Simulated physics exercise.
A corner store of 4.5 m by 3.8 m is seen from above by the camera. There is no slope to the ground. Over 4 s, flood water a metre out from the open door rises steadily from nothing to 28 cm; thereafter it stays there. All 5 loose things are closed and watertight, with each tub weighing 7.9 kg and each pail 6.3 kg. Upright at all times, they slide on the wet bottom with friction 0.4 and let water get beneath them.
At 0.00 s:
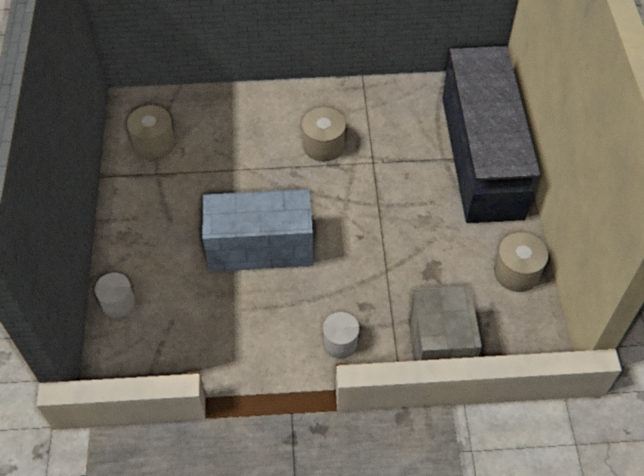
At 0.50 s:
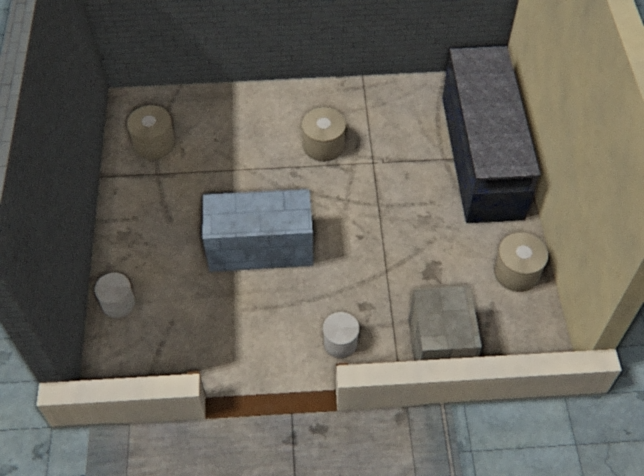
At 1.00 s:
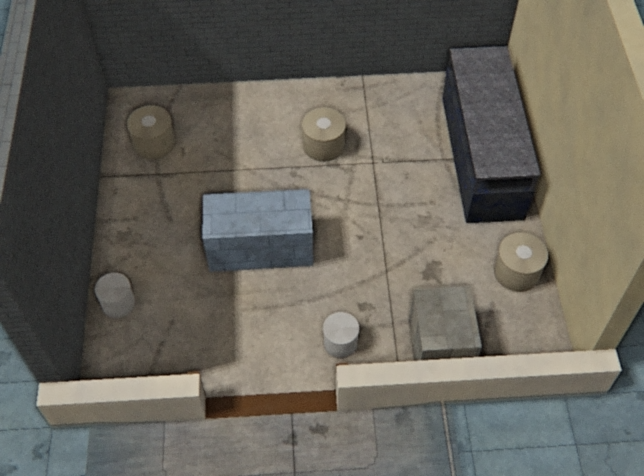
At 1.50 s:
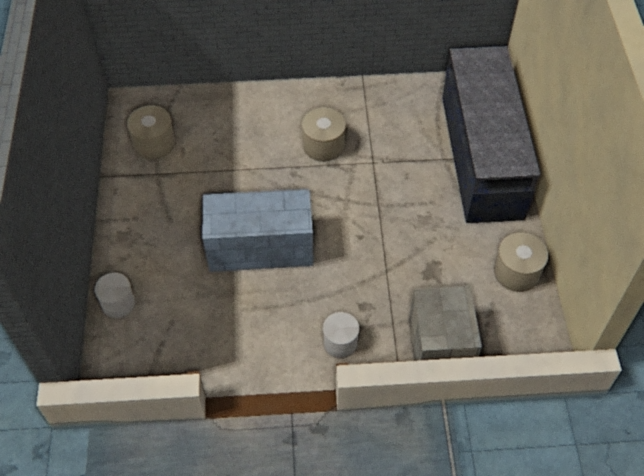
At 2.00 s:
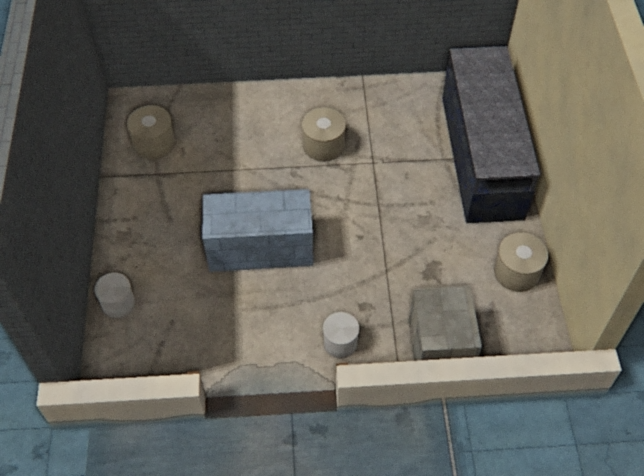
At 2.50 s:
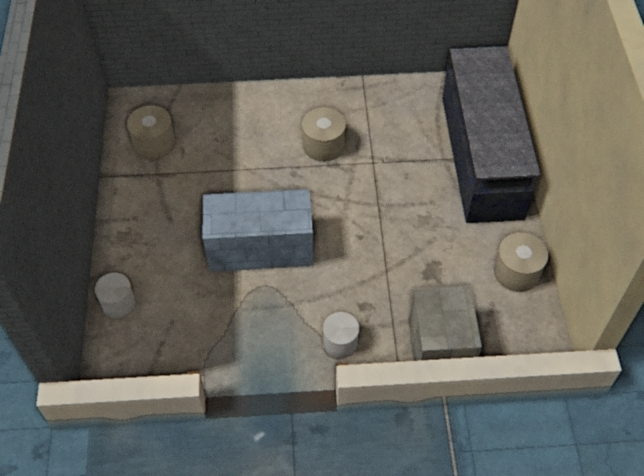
In a walled room, water spreads outside and enters through the doorway as nothing inside shifts.
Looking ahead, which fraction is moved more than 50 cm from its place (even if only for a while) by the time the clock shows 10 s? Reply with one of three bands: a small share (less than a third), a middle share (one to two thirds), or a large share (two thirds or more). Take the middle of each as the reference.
A large share, two thirds or more.
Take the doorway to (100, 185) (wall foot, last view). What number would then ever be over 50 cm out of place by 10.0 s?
Count: 4.
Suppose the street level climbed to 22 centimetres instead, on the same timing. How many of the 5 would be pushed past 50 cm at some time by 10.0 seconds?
In that case 4 of them.
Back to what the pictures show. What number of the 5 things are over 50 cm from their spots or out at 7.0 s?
At that time I count 2.
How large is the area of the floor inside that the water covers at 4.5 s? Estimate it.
Roughly 7.0 m2 of it is wet.
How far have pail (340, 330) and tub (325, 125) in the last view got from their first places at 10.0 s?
In turn: 40 cm, 100 cm.
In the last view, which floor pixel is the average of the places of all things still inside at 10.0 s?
About (358, 271).
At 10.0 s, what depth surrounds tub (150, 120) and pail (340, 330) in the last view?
First about 10 cm, second about 7 cm.
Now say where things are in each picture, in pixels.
The first frame shows a tub at (149, 122) rests on the ground; a tub at (324, 124), on the bottom; water covers 0.0 m2; 0 of 5 have shifted.
The second frame shows a tub at (149, 122) rests on the ground; a tub at (324, 124), on the bottom; water covers 0.0 m2; 0 of 5 have shifted.
The third frame shows a tub at (149, 122), on the bottom; a tub at (324, 124) rests on the ground; 0.0 m2 under water; 0 of 5 have shifted.
The fourth frame shows a tub at (149, 122), on the bottom; a tub at (324, 124), on the bottom; water covers 0.0 m2; 0 of 5 have shifted.
The fifth frame shows a tub at (149, 122), on the bottom; a tub at (324, 124), on the bottom; 0.2 m2 under water; 0 of 5 have shifted.
The sixth frame shows a tub at (149, 122) rests on the ground; a tub at (324, 124), on the bottom; 0.8 m2 under water; 0 of 5 have shifted.
After 3.5 s 0 of 5 are over 50 cm from their spots; 0 afloat.
After 4.5 s 0 of 5 are over 50 cm from their spots; 0 afloat.
After 7.0 s 2 of 5 are over 50 cm from their spots; 1 afloat.
After 10.0 s 3 of 5 are over 50 cm from their spots, and 4 have been at some point; 4 afloat.
